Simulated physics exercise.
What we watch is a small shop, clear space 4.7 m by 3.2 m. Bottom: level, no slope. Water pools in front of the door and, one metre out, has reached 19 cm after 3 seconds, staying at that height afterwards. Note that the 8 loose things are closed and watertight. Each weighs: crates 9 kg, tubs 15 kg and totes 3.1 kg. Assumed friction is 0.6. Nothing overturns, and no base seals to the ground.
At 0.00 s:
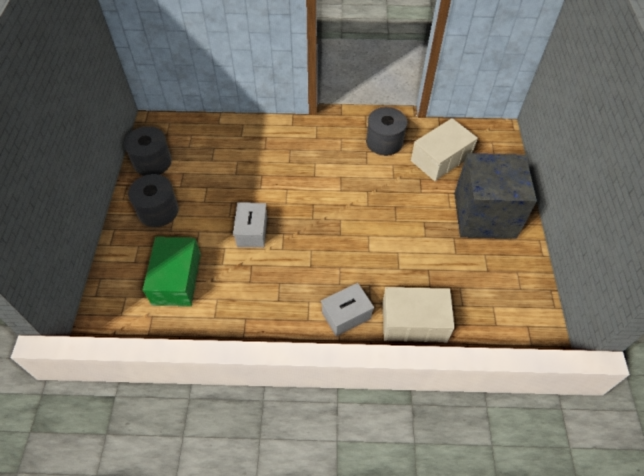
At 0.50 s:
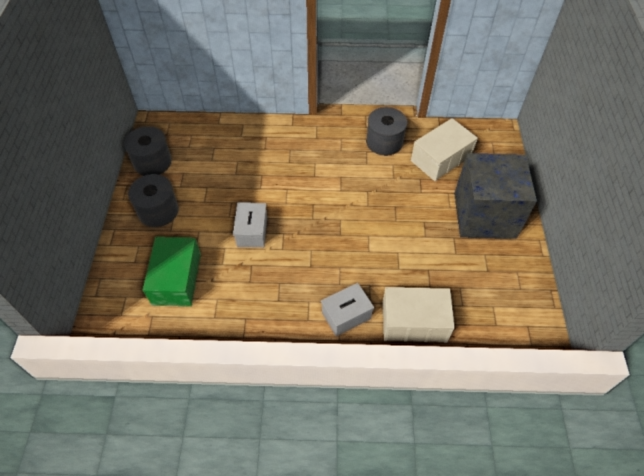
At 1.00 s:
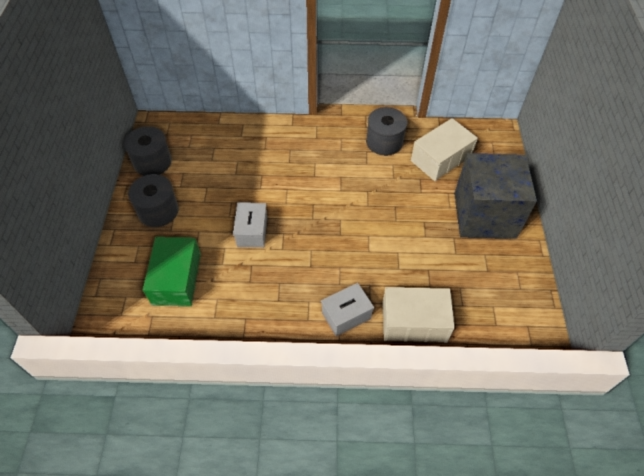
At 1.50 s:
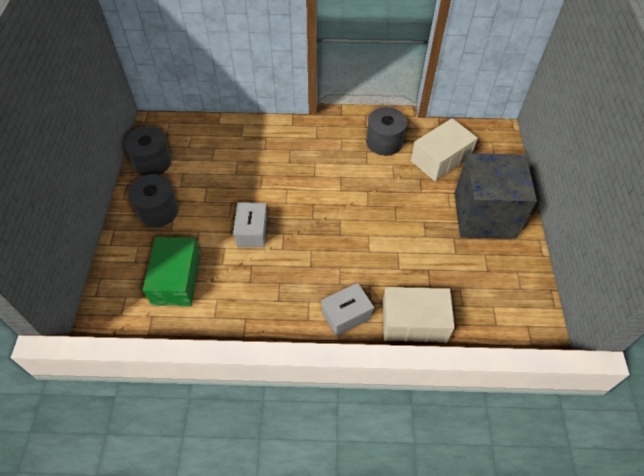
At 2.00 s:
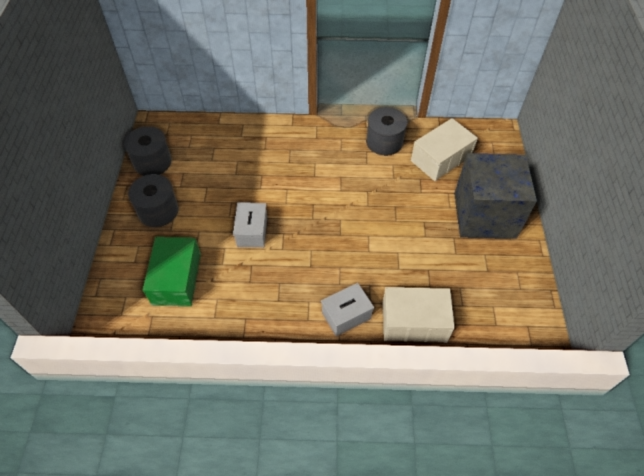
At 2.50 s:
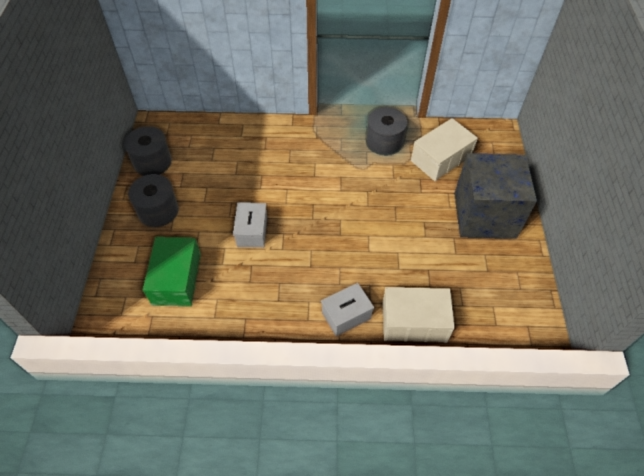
Water spreads over the tiles outside a small wood-floored shop, seen from high above the front through a fixed view, turning the grey ground blue-green beyond the low pale wall and the back doorway. Inside sit two dark round tubs and a green crate at left, grey boxes near the middle, and another tub, cream boxes and a dark mottled block toward the right. The water then creeps through the doorway in a thin, clear fan around the nearby tub, while every object stays still.
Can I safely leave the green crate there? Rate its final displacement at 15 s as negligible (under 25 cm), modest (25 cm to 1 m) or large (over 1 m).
Large.
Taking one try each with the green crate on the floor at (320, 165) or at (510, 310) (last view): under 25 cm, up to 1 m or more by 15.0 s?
The first time it wanders far off, the second time it wanders a bit.
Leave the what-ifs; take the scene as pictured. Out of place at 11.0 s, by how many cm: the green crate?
About 120 cm by then.
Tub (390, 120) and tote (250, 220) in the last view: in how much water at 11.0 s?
Depths: Near 10 cm, then near 12 cm.
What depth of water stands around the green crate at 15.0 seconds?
Depth approx. 14 cm.
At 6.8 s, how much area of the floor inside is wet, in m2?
Near 13 m2 in all.
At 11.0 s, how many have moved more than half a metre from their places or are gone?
5.
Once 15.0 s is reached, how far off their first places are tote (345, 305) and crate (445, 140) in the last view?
They sit 40 cm and 30 cm away, in the order given.
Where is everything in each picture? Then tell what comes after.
In the first picture, the green crate at (170, 263) rests on the ground; water covers 0.0 m2; 0 of 8 have shifted.
In the second picture, the green crate at (170, 263) rests on the ground; water covers 0.0 m2; 0 of 8 have shifted.
In the third picture, the green crate at (170, 263) rests on the ground; water covers 0.0 m2; 0 of 8 have shifted.
In the fourth picture, the green crate at (170, 263) rests on the ground; 0.0 m2 under water; 0 of 8 have shifted.
In the fifth picture, the green crate at (170, 263) rests on the ground; water covers 0.1 m2; 0 of 8 have shifted.
In the sixth picture, the green crate at (170, 263), on the bottom; 0.6 m2 under water; 0 of 8 have shifted.
After 3.5 s the green crate is near (170, 263), 0.0 m from its start, aground; 0 afloat.
After 6.8 s the green crate is near (113, 277), 0.5 m from its start, afloat; 5 afloat.
After 11.0 s the green crate is near (116, 185), 1.1 m from its start, afloat; 6 afloat.
After 15.0 s the green crate is near (132, 128), 1.8 m from its start, afloat; 8 afloat.
